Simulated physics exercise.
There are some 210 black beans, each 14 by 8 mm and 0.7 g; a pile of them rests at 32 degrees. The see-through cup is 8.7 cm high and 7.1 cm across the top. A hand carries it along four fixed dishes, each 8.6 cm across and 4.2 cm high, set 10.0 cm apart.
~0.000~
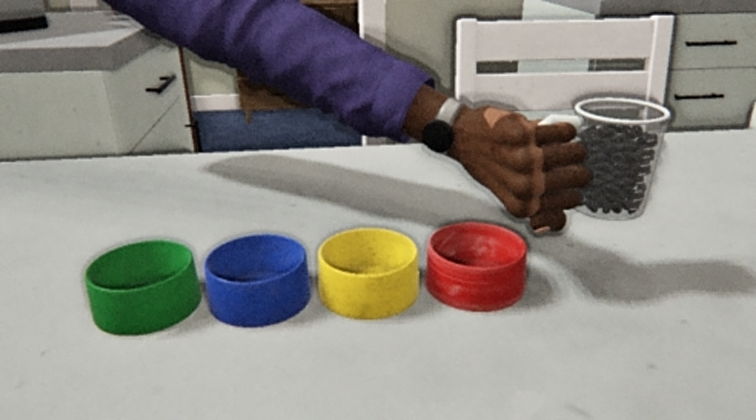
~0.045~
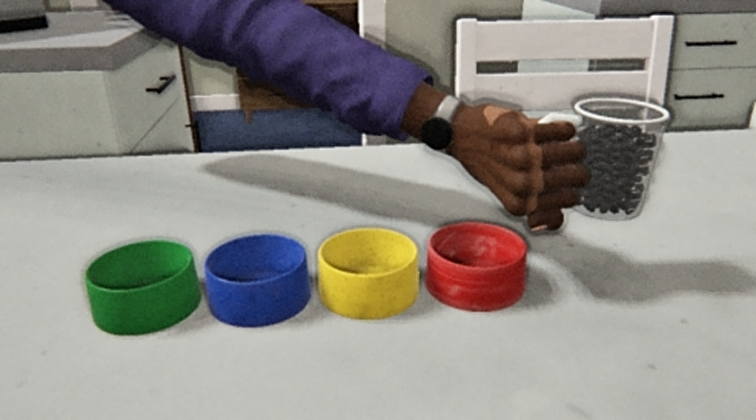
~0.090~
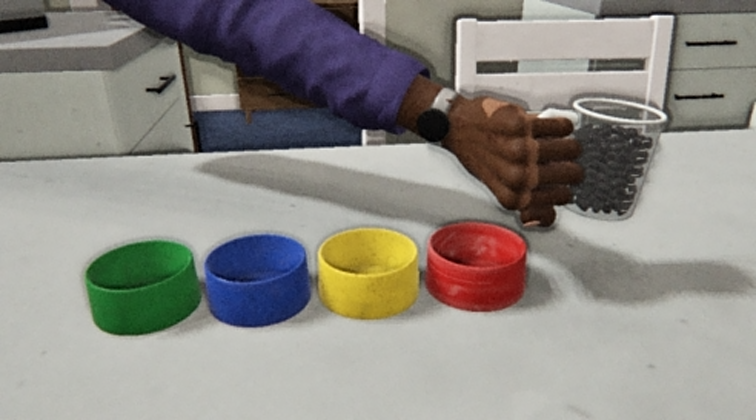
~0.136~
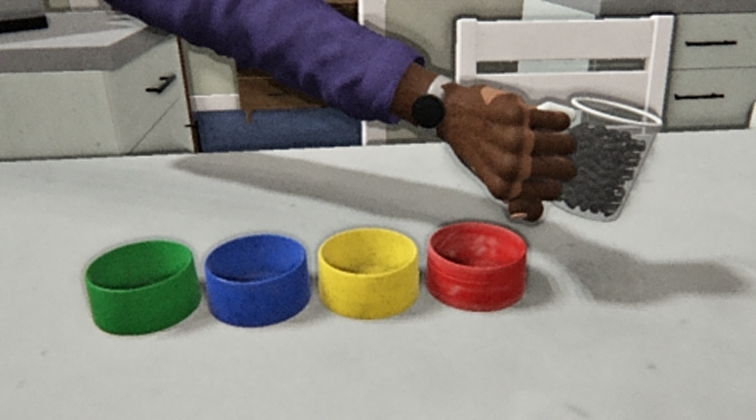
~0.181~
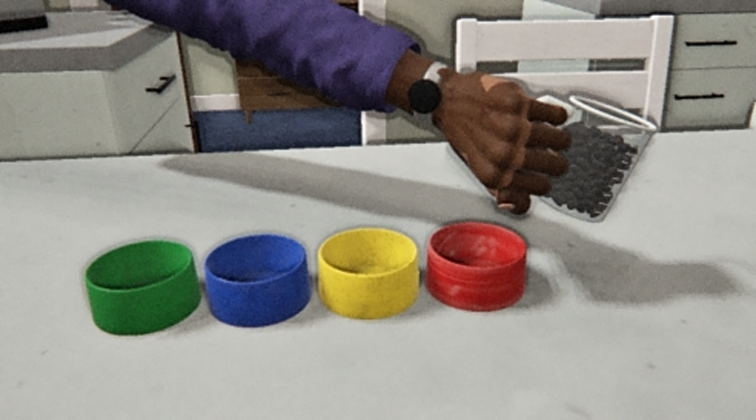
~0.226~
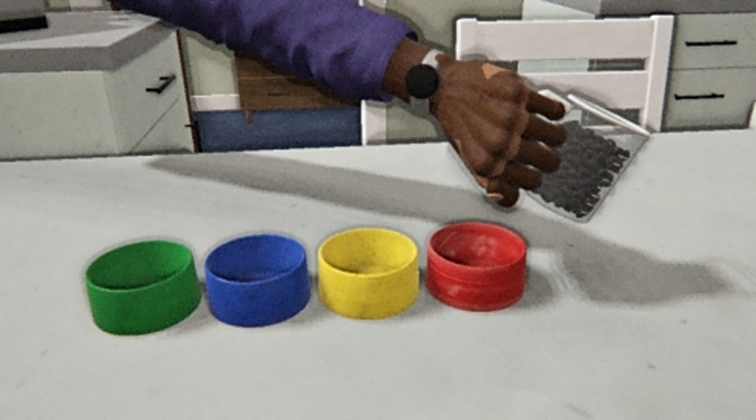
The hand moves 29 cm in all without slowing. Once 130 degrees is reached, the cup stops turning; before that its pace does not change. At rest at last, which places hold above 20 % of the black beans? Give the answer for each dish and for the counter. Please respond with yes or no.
Red dish yes, blue dish no, green dish no, yellow dish no, counter no.
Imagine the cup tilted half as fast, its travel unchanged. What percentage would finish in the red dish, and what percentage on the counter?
I'd expect red to end at 0 and the counter at 20.
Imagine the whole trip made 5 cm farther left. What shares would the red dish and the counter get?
Red 40; counter 30.
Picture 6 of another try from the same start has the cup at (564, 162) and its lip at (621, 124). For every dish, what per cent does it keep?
Red: 0 / blue: 0 / green: 0 / yellow: 60.
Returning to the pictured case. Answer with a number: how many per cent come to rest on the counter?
10 %.
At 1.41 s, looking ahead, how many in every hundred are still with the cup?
It comes to about 0 percent.
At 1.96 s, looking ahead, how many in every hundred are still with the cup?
0 per cent.
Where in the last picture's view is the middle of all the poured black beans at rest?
Look around (474, 263) in the last picture.
Then, at 0.94 s, tilt 128 degrees; cup holds 55 %, red 40 %.
After 1.41 s, tilt 130 degrees; cup holds 0 %, red 90 %.
Then, at 1.96 s, tilt 130 degrees; cup holds 0 %, red 90 %.
In the end, at 2.3 s, red 90 %, blue 0 %, green 0 %, yellow 0 %, counter 10 %.
